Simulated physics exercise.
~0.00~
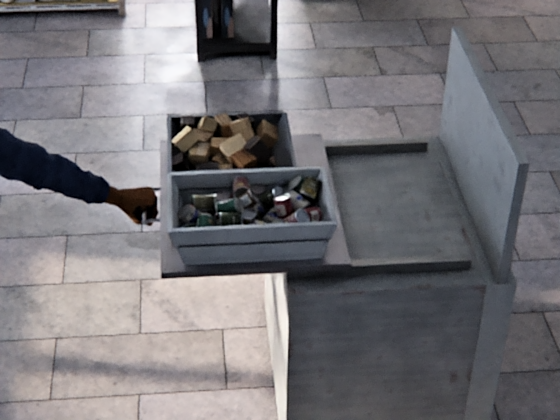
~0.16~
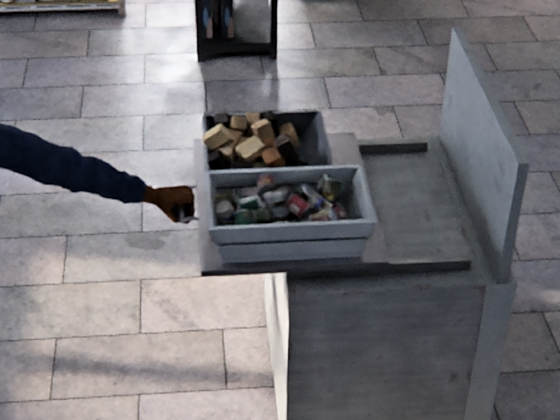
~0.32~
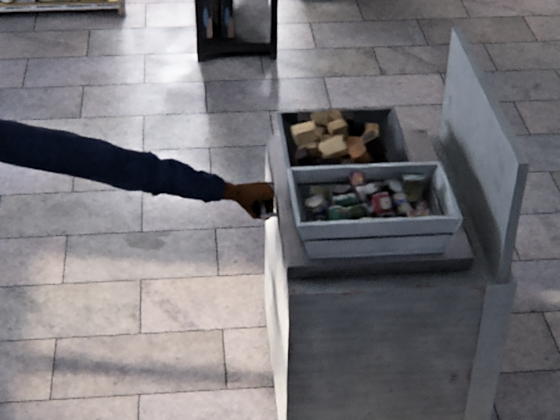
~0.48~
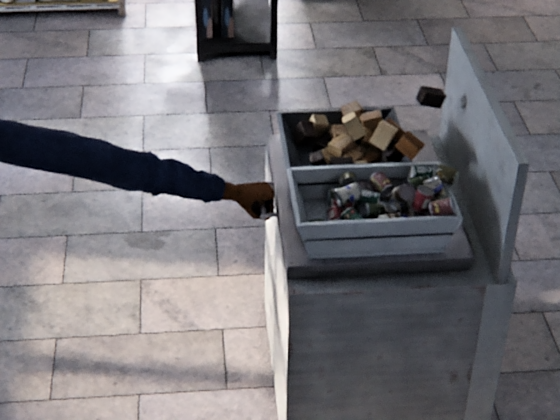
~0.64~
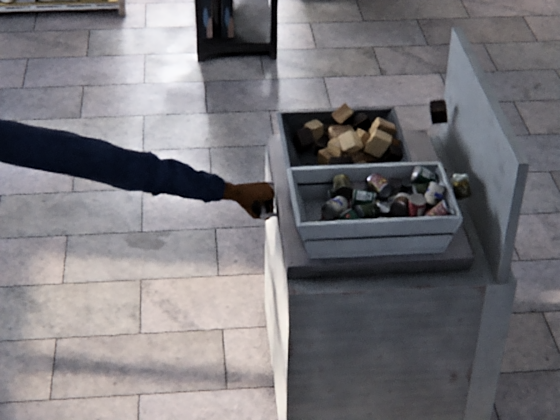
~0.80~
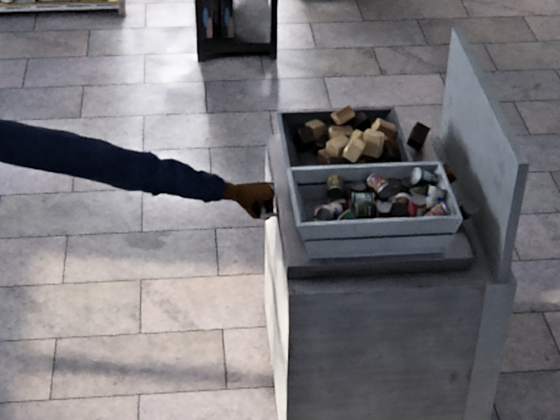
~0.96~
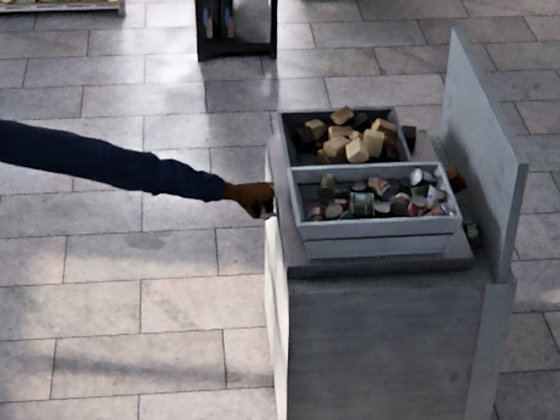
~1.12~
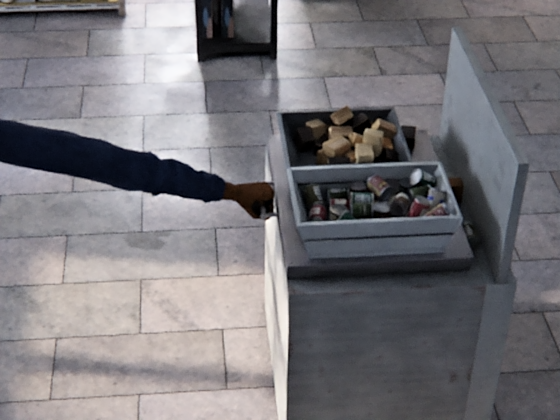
Sliding shelf pushed right by a gloved hand stopping abruptly, its wooden blocks and small tins lurching toward the back panel, a few spilling out.
